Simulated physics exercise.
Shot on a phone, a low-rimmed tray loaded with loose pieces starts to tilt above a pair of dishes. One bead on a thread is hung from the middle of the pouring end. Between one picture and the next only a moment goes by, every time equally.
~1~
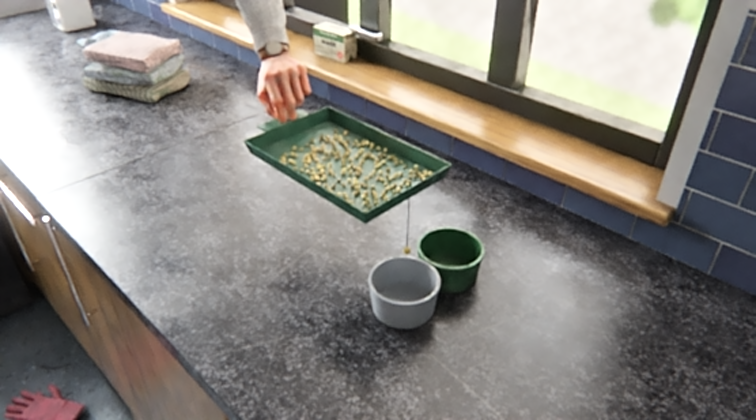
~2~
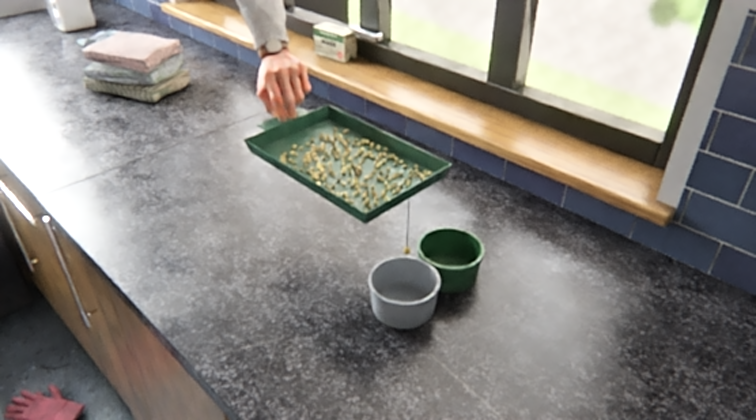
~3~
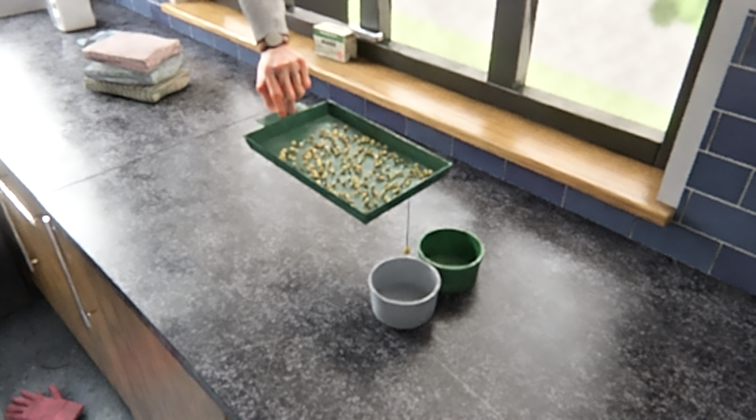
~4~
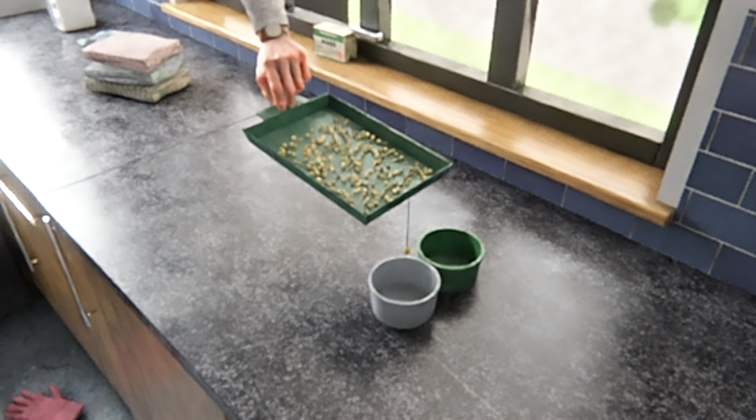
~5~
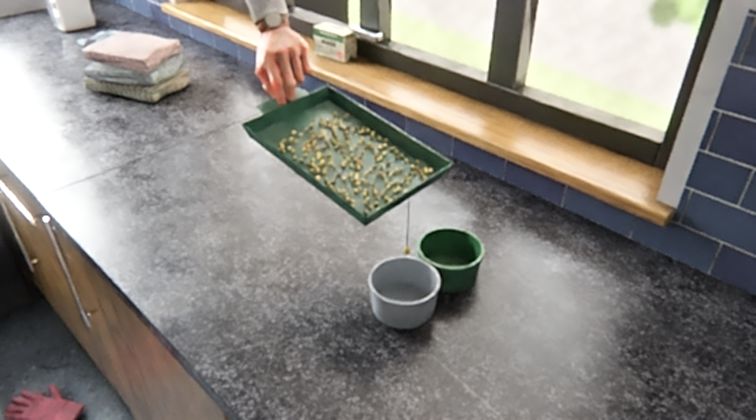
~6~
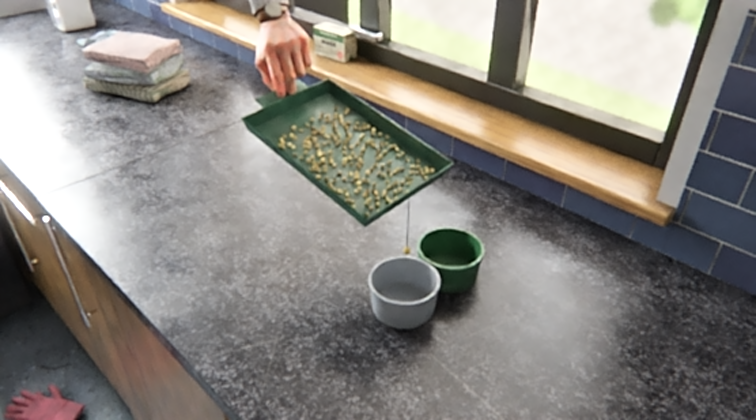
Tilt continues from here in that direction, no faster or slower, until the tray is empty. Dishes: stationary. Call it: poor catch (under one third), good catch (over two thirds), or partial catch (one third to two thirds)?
Partial catch.
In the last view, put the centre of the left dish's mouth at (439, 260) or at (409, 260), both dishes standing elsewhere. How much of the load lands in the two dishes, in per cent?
Trial 1 around 0 percent, trial 2 around 0 percent.
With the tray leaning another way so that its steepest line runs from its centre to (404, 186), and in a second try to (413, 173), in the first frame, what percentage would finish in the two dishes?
I'd say roughly 90 percent with the first slope, 100 percent with the other.
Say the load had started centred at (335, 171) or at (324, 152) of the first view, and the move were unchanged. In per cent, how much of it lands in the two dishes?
That would be 40 per cent, and then 50 per cent.
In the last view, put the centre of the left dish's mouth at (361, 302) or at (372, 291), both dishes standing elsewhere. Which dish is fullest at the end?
Tries in order: The one to the left, the one to the left.
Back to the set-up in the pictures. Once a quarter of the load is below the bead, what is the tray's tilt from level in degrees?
Roughly 90°.
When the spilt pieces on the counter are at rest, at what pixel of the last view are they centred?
The centre sits near (361, 351).
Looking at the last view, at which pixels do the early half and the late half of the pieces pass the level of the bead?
I'd place the first part at (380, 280) and the rest at (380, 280).
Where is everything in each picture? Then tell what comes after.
In the first frame, corners of the pouring end at (365, 209) and (445, 164), level; middle of the load at (349, 168), soya beans; left dish at (430, 307); right dish at (475, 273); bead on its thread at (407, 251).
In the second frame, corners of the pouring end at (365, 209) and (446, 164), level; middle of the load at (349, 167).
In the third frame, corners of the pouring end at (366, 210) and (446, 164), tipped barely, lowest at the left corner; middle of the load at (349, 165).
In the fourth frame, corners of the pouring end at (366, 212) and (446, 163), tipped a little, lowest at the left corner; middle of the load at (349, 162).
In the fifth frame, corners of the pouring end at (366, 213) and (447, 163), tipped a little, lowest at the left corner; middle of the load at (349, 159).
In the sixth frame, corners of the pouring end at (367, 215) and (447, 163), tipped a little, lowest at the left corner; middle of the load at (350, 157); left dish at (430, 307); right dish at (475, 273).
Soon after the last picture, tray tipped steeply; all on the tray.
A little later, tray tipped right over; about a quarter on the tray; about a third in the left dish; about a quarter outside both; about a quarter in the air.
Later still, tray tipped past a quarter turn; about half in the left dish; about half outside both.
At rest, tray tipped past a quarter turn; about half in the left dish; none in the right dish; about half outside both.
